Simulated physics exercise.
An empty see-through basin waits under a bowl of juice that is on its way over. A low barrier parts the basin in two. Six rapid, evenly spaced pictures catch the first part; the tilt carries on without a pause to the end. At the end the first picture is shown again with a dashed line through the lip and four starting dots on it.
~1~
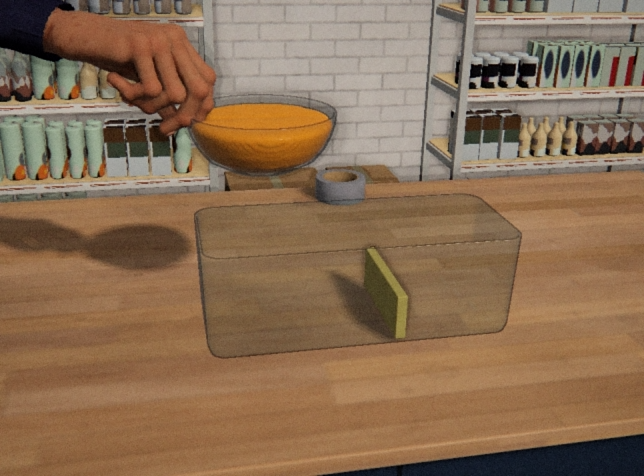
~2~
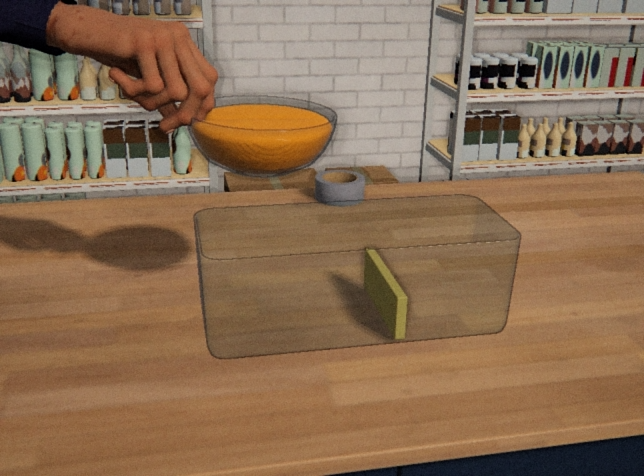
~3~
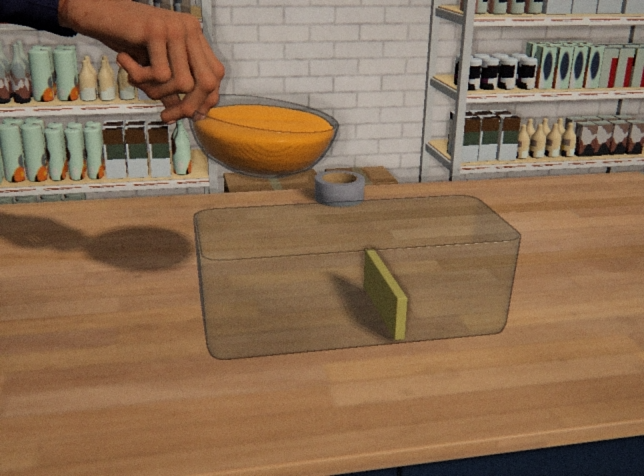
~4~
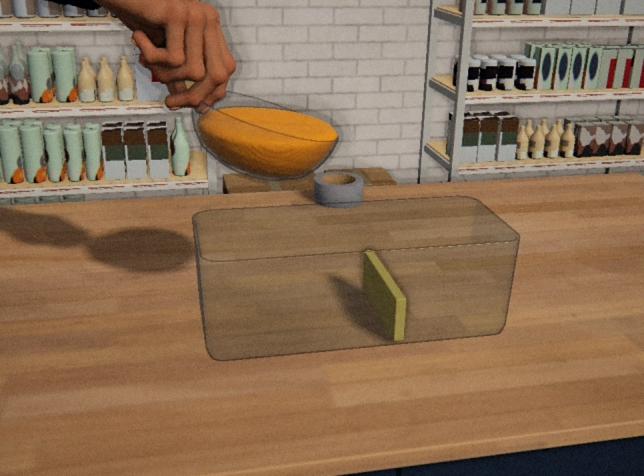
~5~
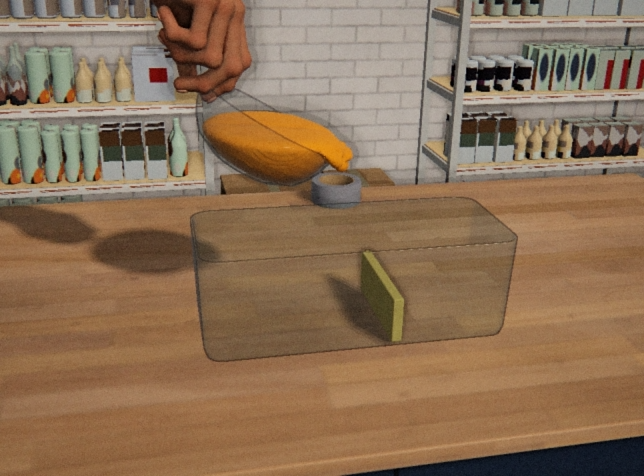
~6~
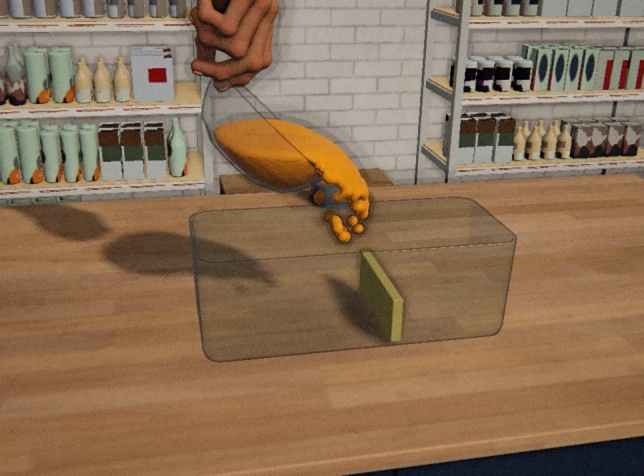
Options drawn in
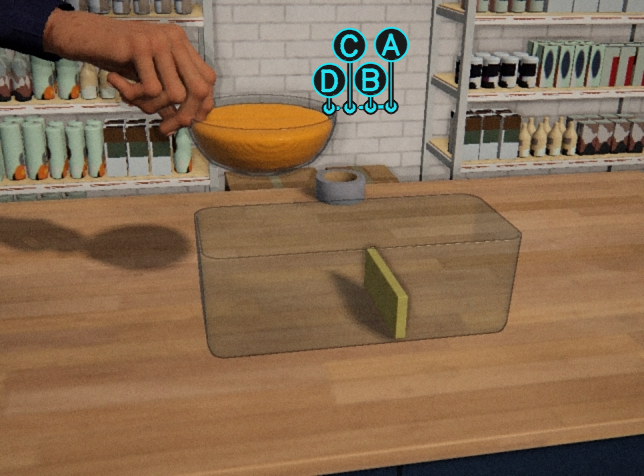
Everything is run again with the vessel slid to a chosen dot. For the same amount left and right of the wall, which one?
C works best here.
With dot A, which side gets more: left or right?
More ends on the right.
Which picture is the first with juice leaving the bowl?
Picture 4.
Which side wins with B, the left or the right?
The right side.
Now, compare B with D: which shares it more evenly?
Dot B.
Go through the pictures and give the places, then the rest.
In the first frame, upright, lip at (332, 108); basin from (208, 355) to (505, 327); top of the wall at (385, 270); nothing has left yet.
In the second frame, tipped about 2°, lip at (332, 111); nothing has left yet.
In the third frame, tipped about 8°, lip at (334, 119); nothing has left yet.
In the fourth frame, tipped about 18°, lip at (334, 133); juice is over the lip, down to (334, 133).
In the fifth frame, tipped about 30°, lip at (331, 149); juice is over the lip, down to (339, 165).
In the sixth frame, tipped about 45°, lip at (324, 167); juice is over the lip, down to (354, 225).
On the marked copy, A at (391, 106); B at (370, 107); C at (349, 107); D at (329, 108).
With A, about 17 % ends left of the wall and 82 % right of it.
With B, about 29 % ends left of the wall and 70 % right of it.
With C, about 51 % ends left of the wall and 48 % right of it.
With D, about 79 % ends left of the wall and 19 % right of it; 3 % is lost outside.
